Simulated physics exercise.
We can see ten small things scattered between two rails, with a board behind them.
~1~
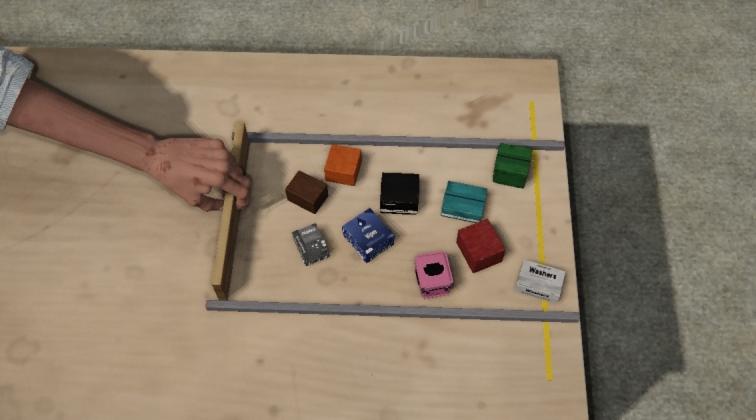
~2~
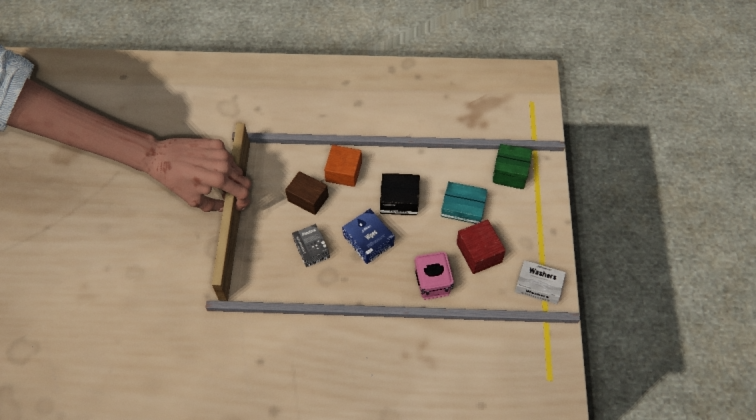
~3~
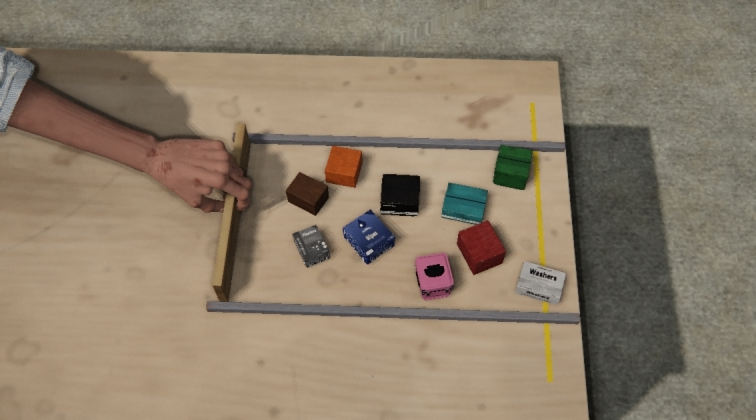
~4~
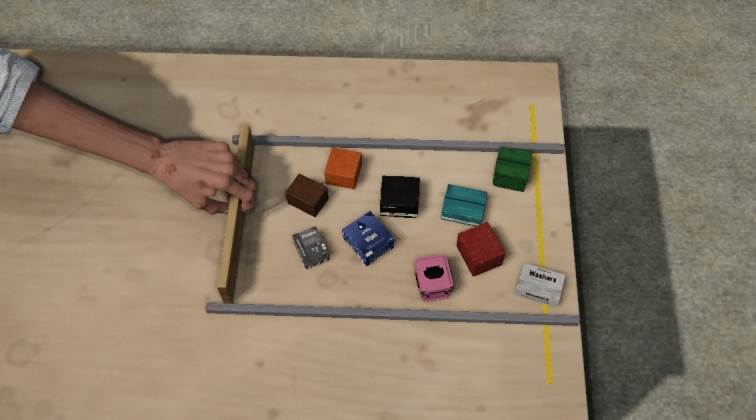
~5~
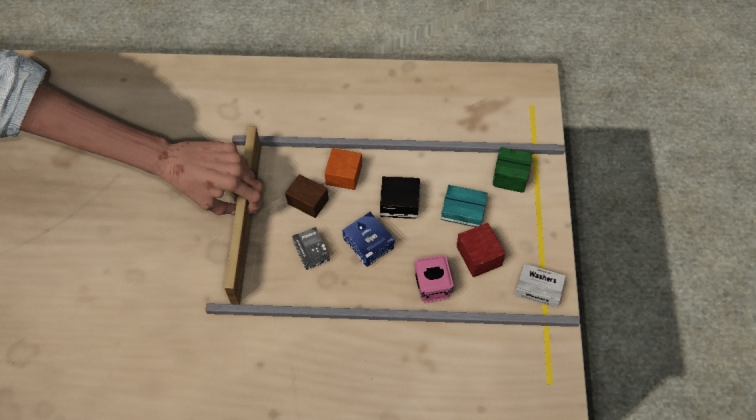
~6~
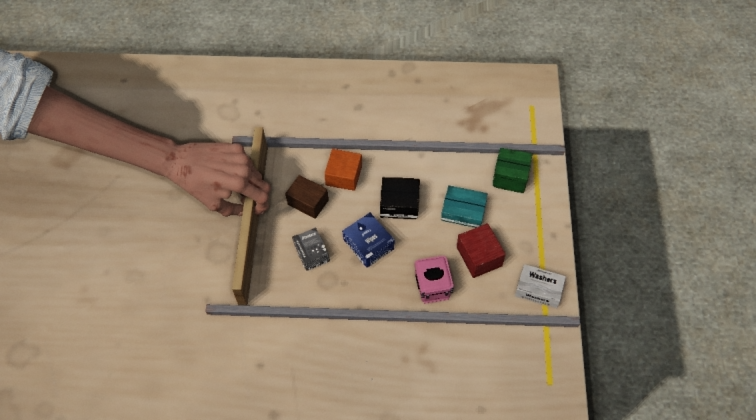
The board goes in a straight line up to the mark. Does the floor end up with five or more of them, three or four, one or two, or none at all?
The floor ends up with five or more.
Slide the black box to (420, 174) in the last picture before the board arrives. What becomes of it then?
From that start, the object then does not stay.
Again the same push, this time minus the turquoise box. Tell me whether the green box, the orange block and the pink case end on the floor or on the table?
Green box: Over the edge; orange block: Still there; pink case: Still there.
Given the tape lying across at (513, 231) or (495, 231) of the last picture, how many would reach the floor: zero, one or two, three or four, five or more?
First 3 or 4, then one or two.
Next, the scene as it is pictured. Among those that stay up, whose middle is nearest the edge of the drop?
It's the pink case that is foremost.
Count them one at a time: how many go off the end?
Count: 6.
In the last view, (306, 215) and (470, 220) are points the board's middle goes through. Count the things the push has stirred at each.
I get 2 at the one place and 10 at the other.
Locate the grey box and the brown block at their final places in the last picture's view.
Positions - first (556, 255), then (556, 198).
A little later, none off yet; white box at rest near (540, 286); green box at rest near (512, 170); red block at rest near (481, 250).
Next, none off yet; white box shifted a little near (565, 294); green box at rest near (513, 169); red block shifted about its own width near (532, 256).
When it is over, the number that fall off is five or more; down, blue box, black box, turquoise box, red block, green box and white box.
